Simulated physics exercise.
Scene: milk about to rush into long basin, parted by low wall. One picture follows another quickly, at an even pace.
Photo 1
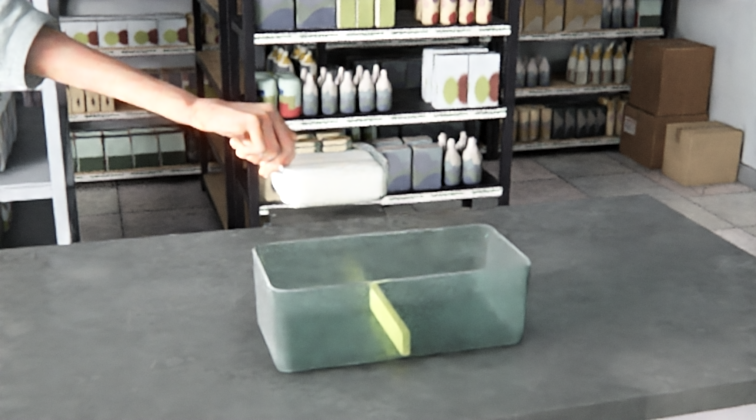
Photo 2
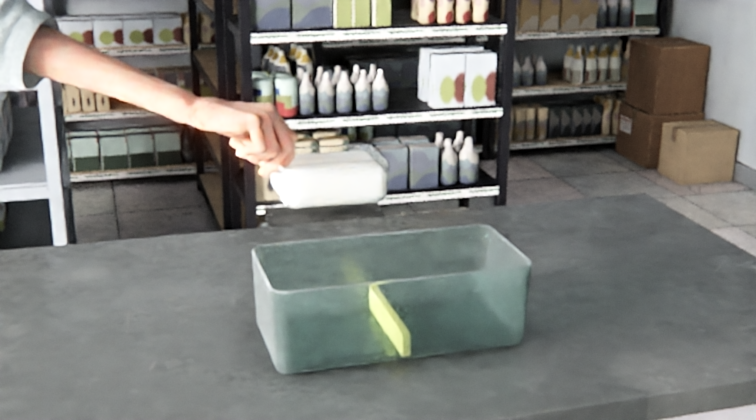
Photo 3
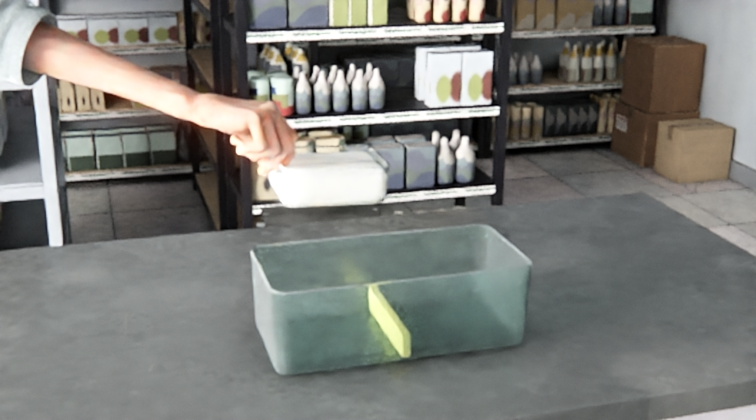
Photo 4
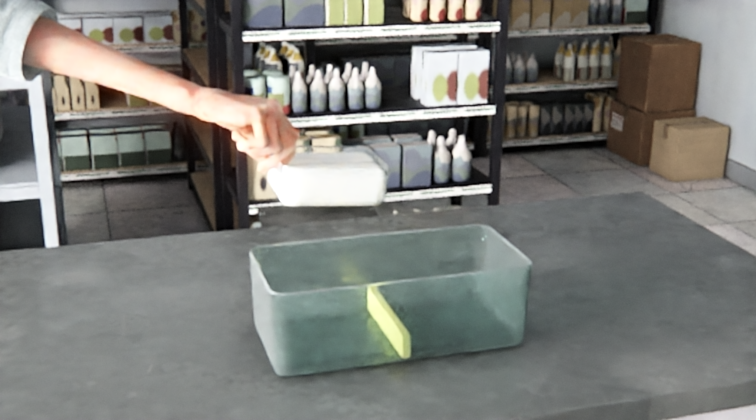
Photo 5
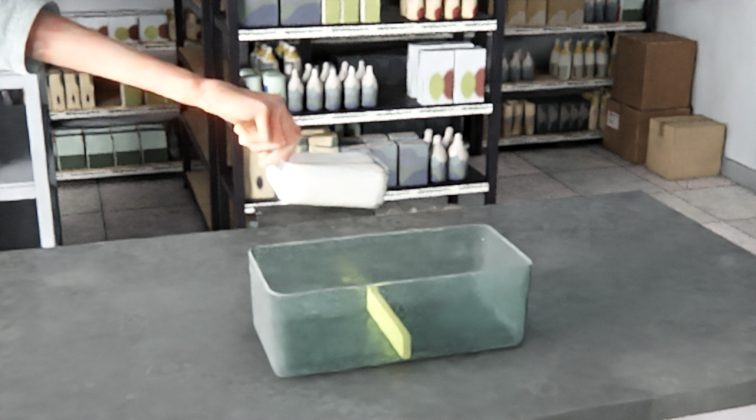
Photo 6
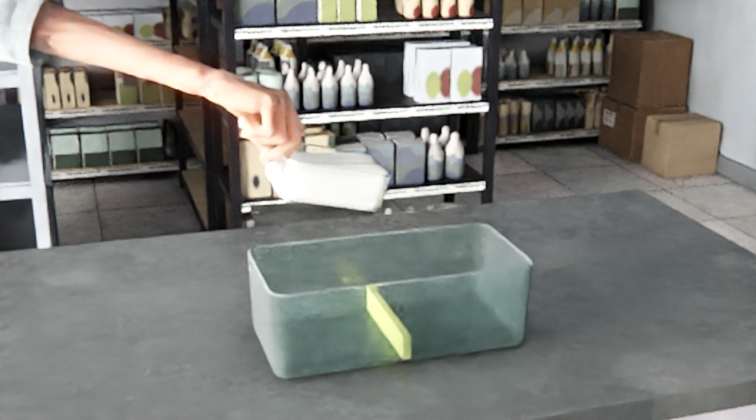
In the video, a hand holds a small whitish container above a long, translucent green basin parted by a low yellow wall, on a grey table before stocked shelves. The container gradually tilts slightly, its right side dipping.
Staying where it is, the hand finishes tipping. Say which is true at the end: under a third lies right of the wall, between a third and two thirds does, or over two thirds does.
The right side of the wall holds a large share, beyond two thirds.
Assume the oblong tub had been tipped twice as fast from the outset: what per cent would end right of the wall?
Near 75 %.
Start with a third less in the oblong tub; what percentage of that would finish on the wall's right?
The share comes to roughly 70 per cent.
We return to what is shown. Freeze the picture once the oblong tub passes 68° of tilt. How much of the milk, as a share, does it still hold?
I'd put it near 25 %.
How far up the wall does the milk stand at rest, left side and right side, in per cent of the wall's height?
About 10 left, about 50 right.
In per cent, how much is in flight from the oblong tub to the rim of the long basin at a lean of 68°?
45 %.
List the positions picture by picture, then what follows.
In the first frame, tilt 0°; pouring edge (379, 155); surface from (277, 166) to (376, 158); the long basin's rim runs from (262, 269) to (510, 245); the wall's top is at (389, 309).
In the second frame, tilt 1°; pouring edge (379, 156); surface from (277, 166) to (376, 159).
In the third frame, tilt 2°; pouring edge (379, 157); surface from (277, 166) to (376, 160).
In the fourth frame, tilt 5°; pouring edge (379, 160); surface from (276, 165) to (375, 160).
In the fifth frame, tilt 9°; pouring edge (379, 163); surface from (276, 164) to (377, 161).
In the sixth frame, tilt 13°; pouring edge (380, 166); surface from (275, 164) to (377, 162).
A moment on, the oblong tub is tipped part way and 25 per cent is still to pour, 1 is left of the wall and 31 right of it.
Next, the oblong tub is tipped on its side and 5 per cent is still to pour, 13 is left of the wall and 77 right of it.
Then the oblong tub is tipped on its side and 0 per cent is still to pour, 20 is left of the wall and 78 right of it.
Later the oblong tub is tipped on its side and 0 per cent is still to pour, 21 is left of the wall and 78 right of it.
At rest 21 per cent lies left of the wall, 78 right of it and 1 outside.
